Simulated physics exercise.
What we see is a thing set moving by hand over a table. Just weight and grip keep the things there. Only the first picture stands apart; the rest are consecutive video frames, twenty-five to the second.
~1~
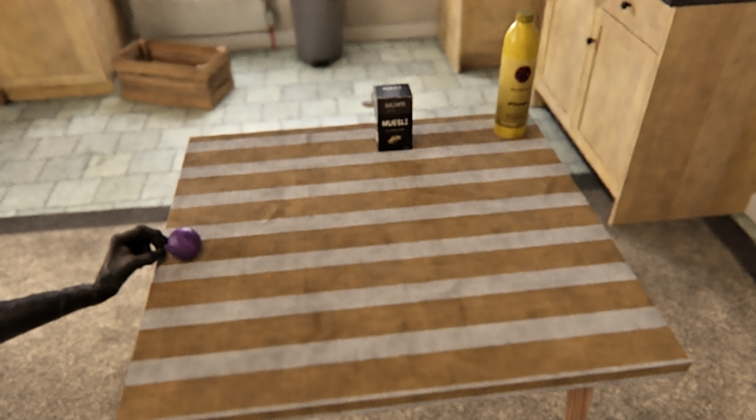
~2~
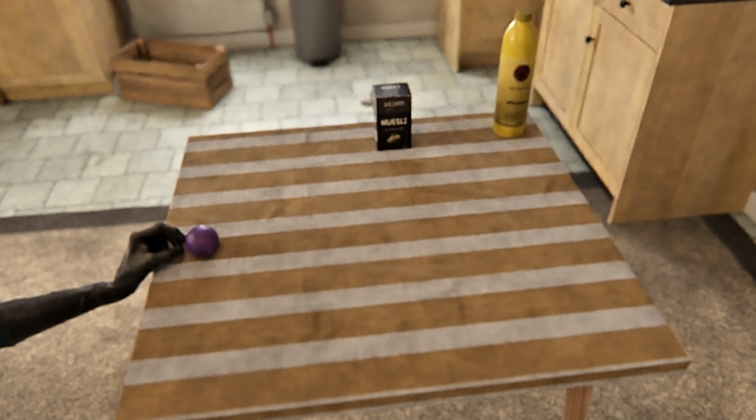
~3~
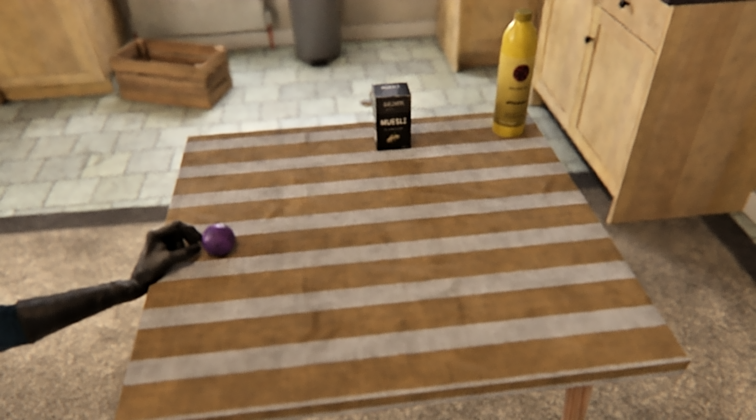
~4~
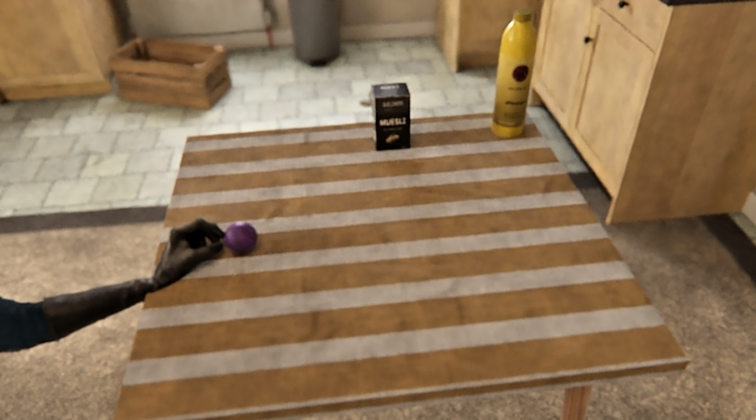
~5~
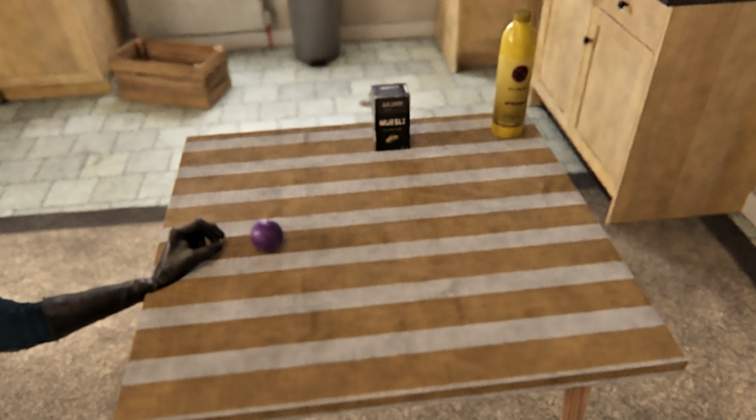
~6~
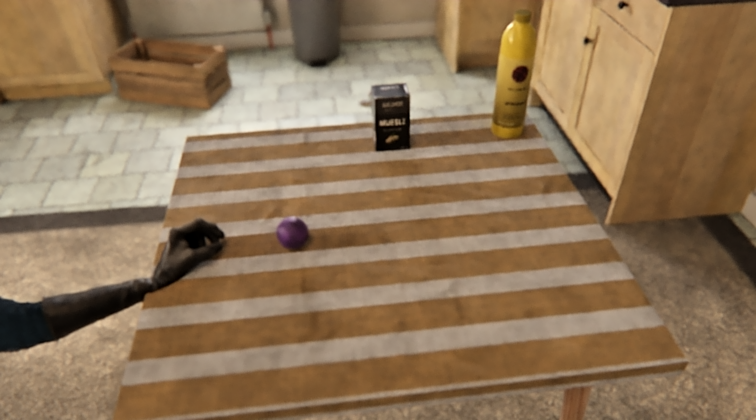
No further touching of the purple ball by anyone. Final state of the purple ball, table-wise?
The table loses it.
Then, 0.20 s on from there, purple ball shifted well along near (414, 222).
Then, 0.50 s on from there, purple ball shifted well along near (575, 207).
Then, 0.70 s on from there, purple ball now off the table.
Then, 1.00 s on from there, things are still on the move.
In the end, off the table, purple ball.
